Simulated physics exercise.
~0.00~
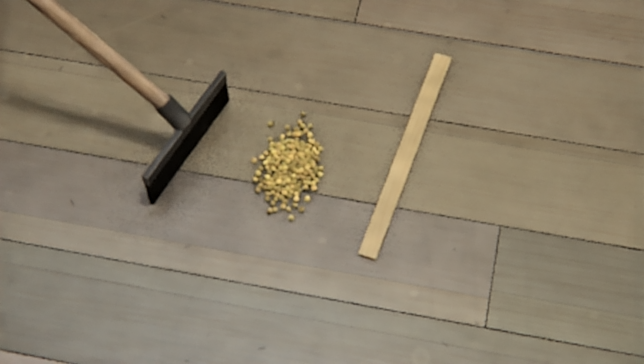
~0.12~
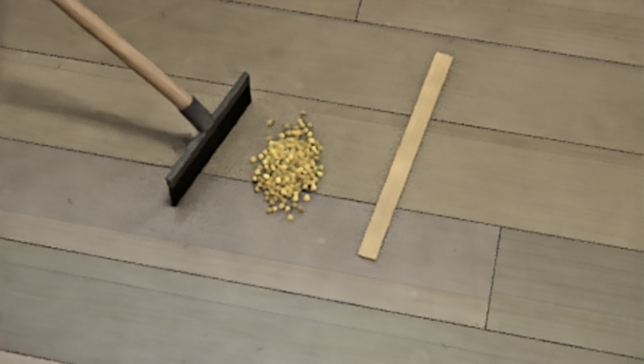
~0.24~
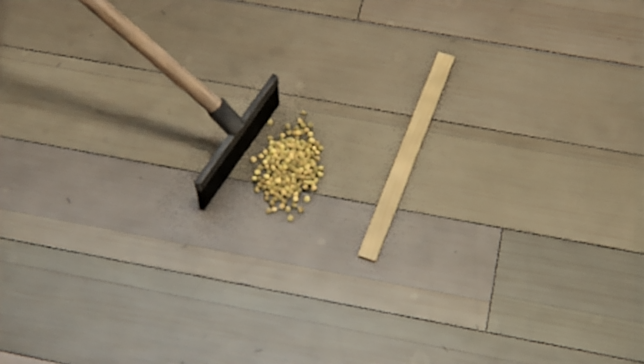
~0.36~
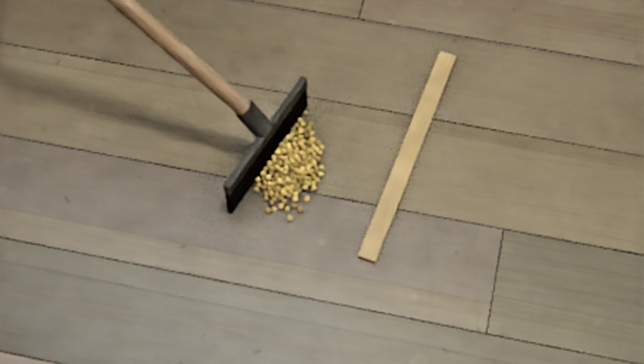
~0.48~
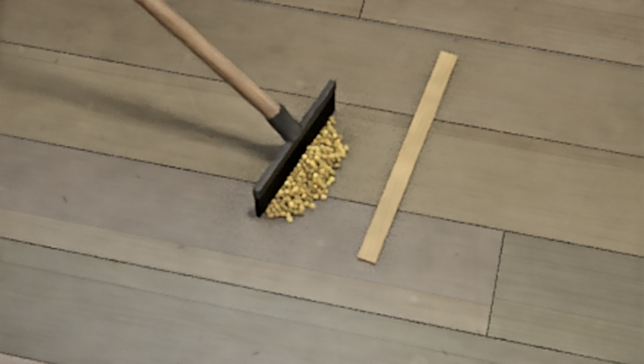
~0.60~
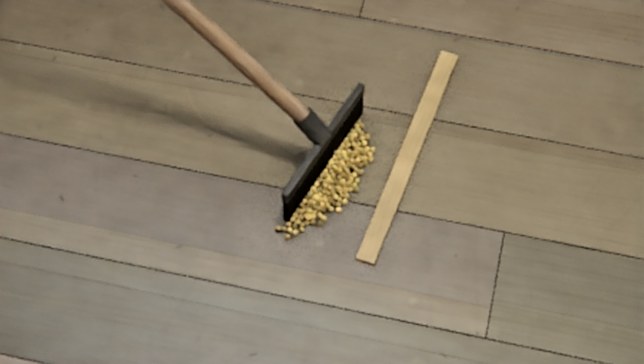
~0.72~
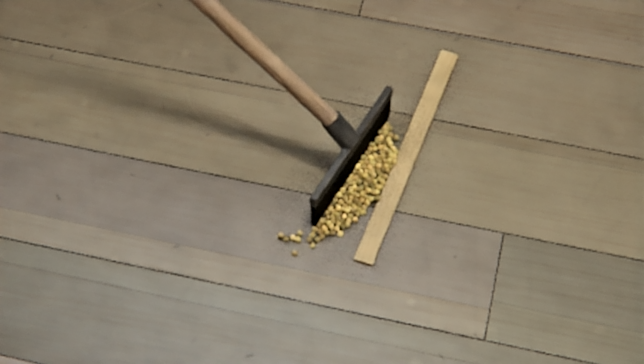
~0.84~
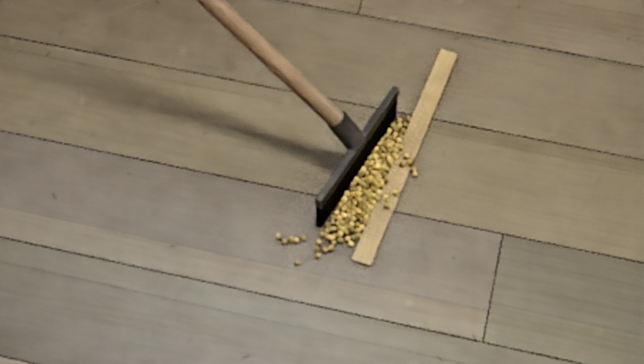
A wooden-handled black squeegee pushing a pile of yellow soya beans rightwards across a plank floor until some spill onto a pale strip.
